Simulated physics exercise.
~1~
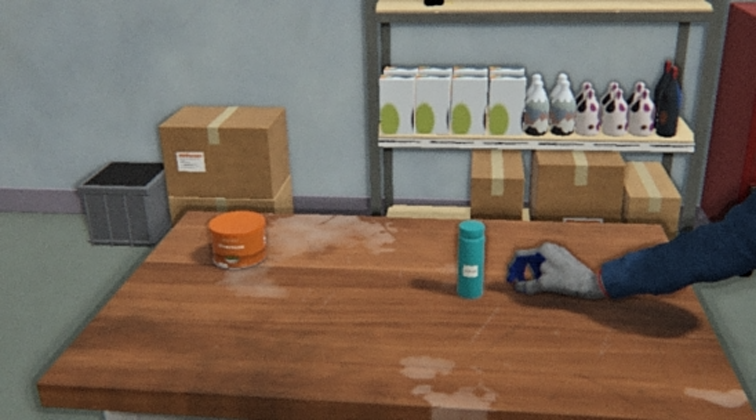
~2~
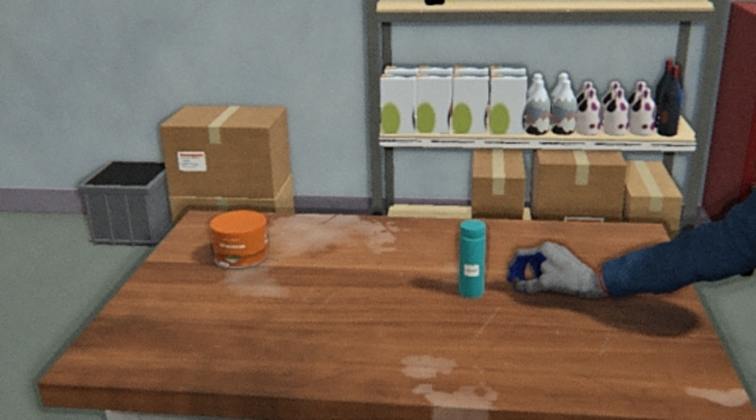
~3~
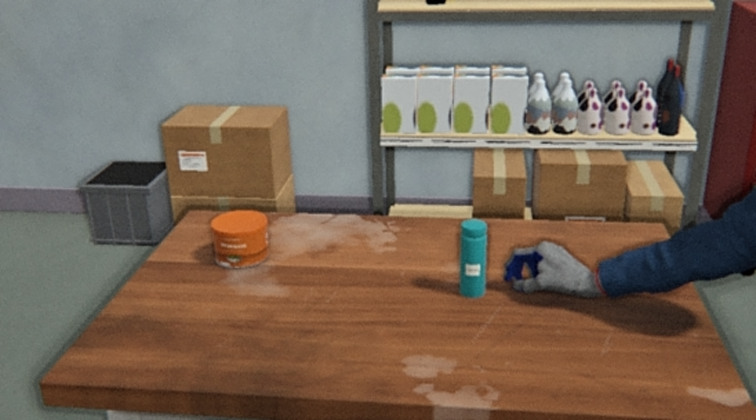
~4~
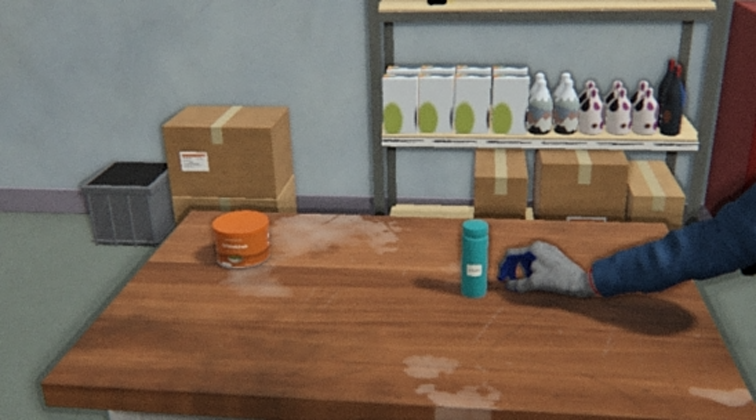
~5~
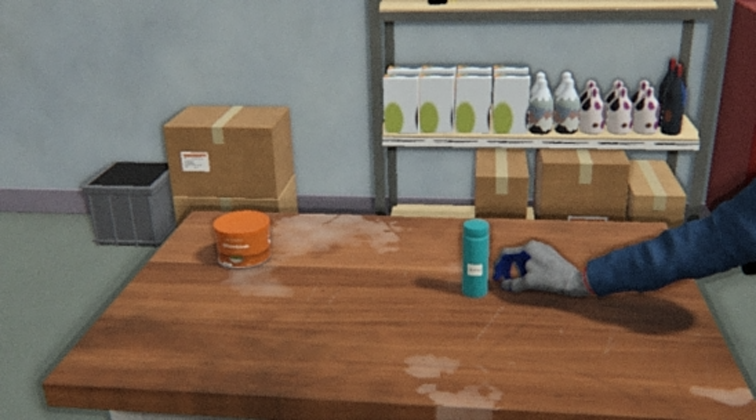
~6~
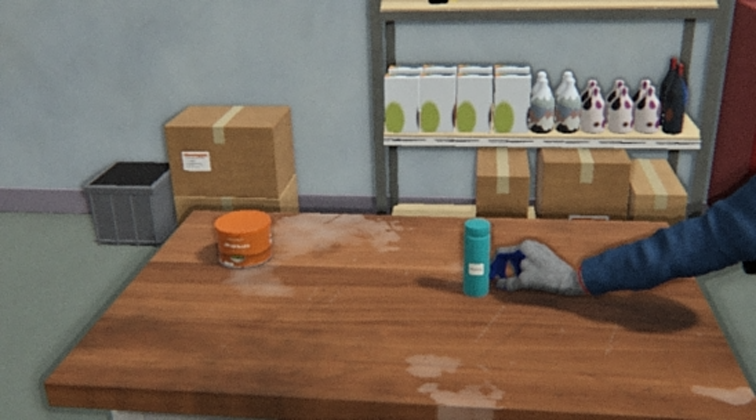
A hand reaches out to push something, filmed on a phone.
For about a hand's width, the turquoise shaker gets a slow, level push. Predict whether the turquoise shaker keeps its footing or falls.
In the end it still stands tall, you know.
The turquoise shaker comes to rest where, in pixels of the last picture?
Close to (406, 256) in the last picture.
Then, 0.20 s on from there, turquoise shaker shifted a little near (463, 258).
Then, 0.50 s on from there, turquoise shaker shifted about its own width near (440, 257).
Then, 0.70 s on from there, turquoise shaker shifted well along near (425, 256).
Then, 0.90 s on from there, turquoise shaker shifted well along near (410, 256).
In the end, moved from the start, turquoise shaker. At the end, from the last picture's camera, turquoise shaker near (406, 256).
